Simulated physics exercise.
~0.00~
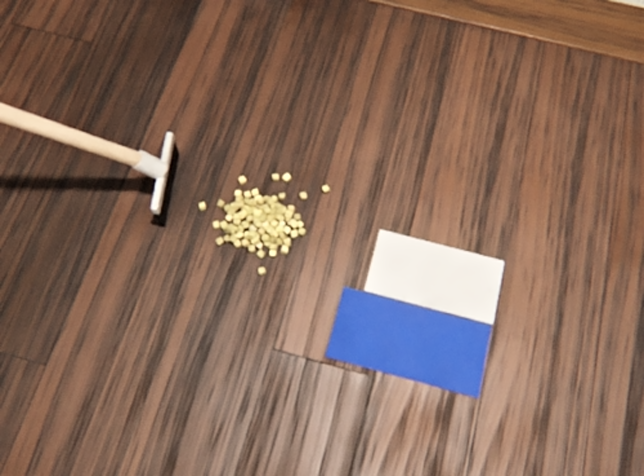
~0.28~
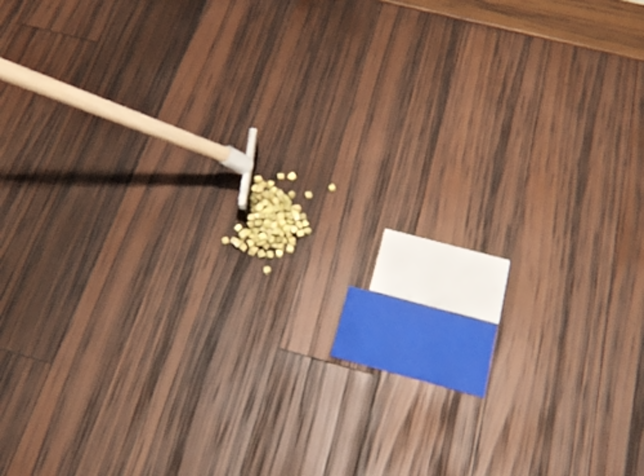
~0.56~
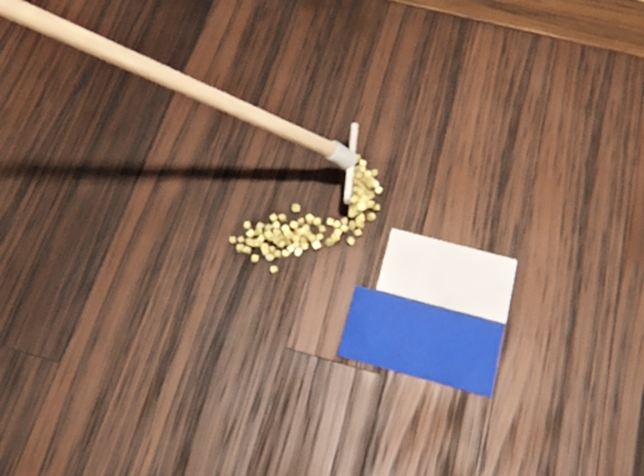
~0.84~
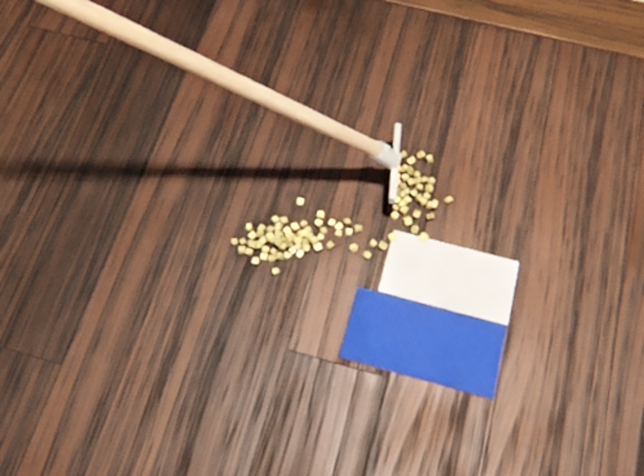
Yellowish cubes being pushed right across a wooden floor by a long-handled squeegee, splitting into two clusters outside white and blue mats.
